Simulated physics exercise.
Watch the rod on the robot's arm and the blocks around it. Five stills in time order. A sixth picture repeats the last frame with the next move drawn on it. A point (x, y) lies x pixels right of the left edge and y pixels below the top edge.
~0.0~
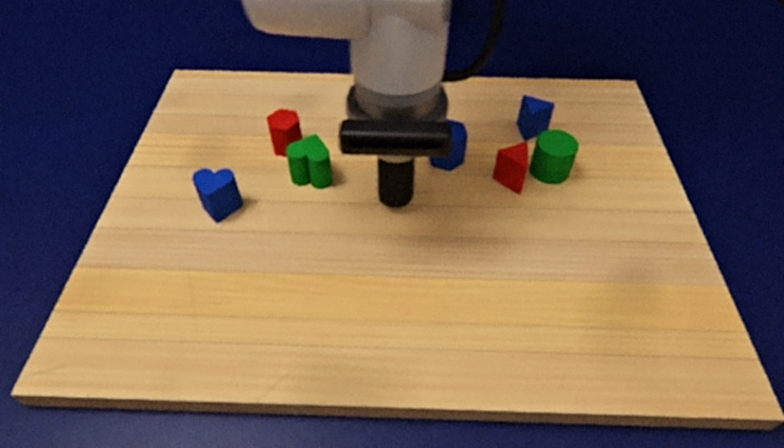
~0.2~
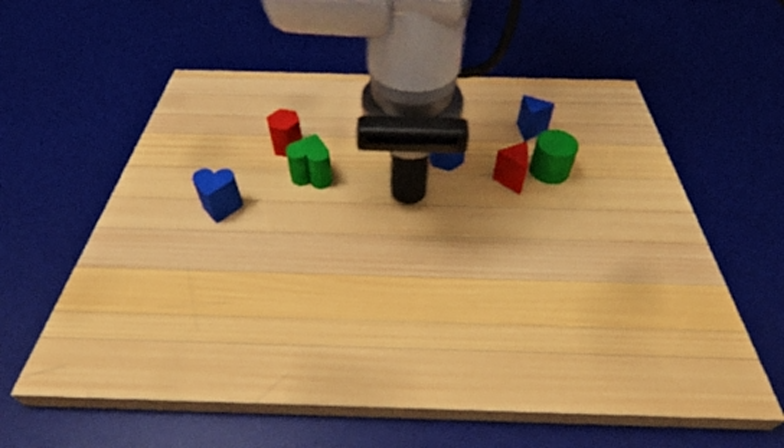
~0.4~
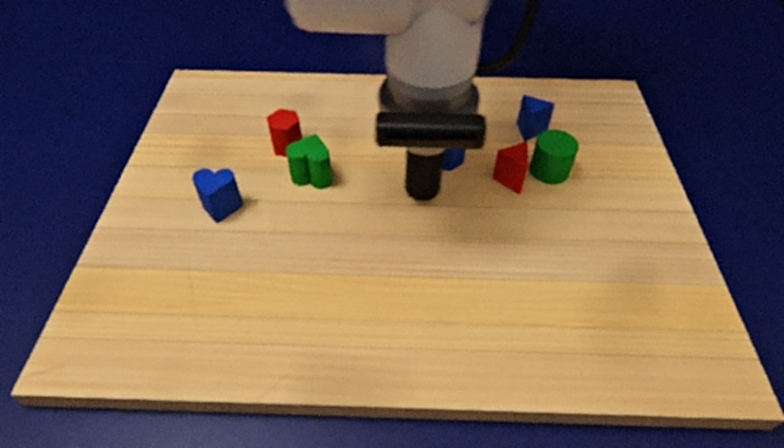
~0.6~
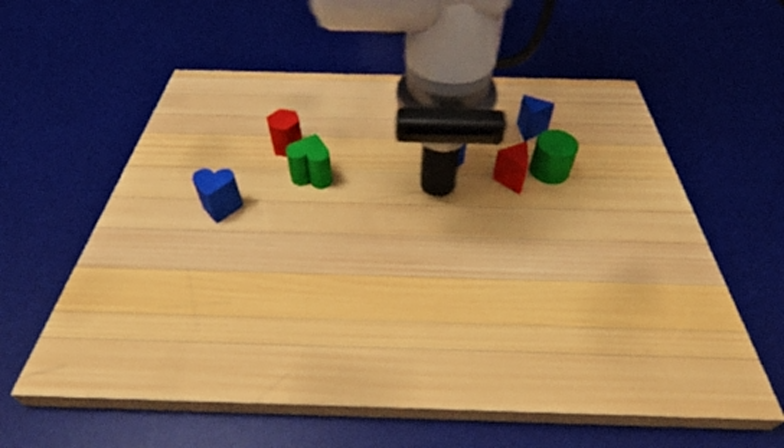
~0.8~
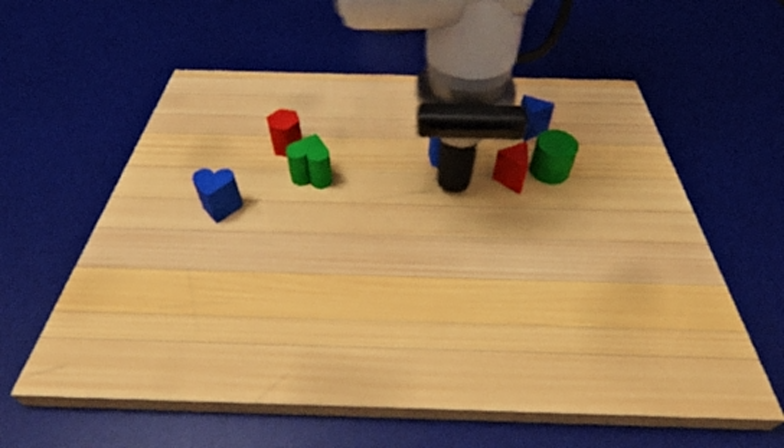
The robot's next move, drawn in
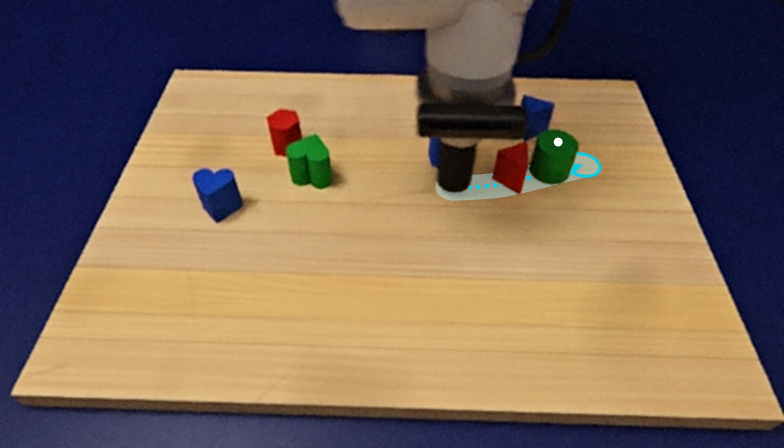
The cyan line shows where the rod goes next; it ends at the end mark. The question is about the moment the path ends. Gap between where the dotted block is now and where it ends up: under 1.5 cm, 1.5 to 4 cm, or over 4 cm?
Long: Over 4 cm.
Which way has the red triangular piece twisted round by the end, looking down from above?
Short answer: Counterclockwise.
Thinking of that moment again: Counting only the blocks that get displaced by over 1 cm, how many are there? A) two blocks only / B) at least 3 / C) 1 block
A - two blocks only.
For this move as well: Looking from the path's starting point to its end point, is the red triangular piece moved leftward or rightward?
Shifted left.
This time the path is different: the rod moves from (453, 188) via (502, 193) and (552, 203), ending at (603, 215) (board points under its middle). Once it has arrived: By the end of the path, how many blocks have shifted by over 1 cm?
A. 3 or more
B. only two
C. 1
My pick is C.
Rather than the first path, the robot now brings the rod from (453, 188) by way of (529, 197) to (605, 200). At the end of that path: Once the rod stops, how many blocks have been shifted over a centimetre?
One block moves more than 1 cm.
Drawn move, from (453, 188) over (521, 180) to (583, 165); the dot is on the green cylinder.
What follows on the original path. One third of the way, rod (501, 177); red triangular piece (531, 148); green cylinder (565, 140).
Two thirds of the way, rod (545, 167); red triangular piece (548, 127), turned 20° anticlockwise; green cylinder (582, 131).
At the end, rod (586, 157); blue hexagon still; red triangular piece (551, 123), turned 45° anticlockwise; green cylinder (610, 118).
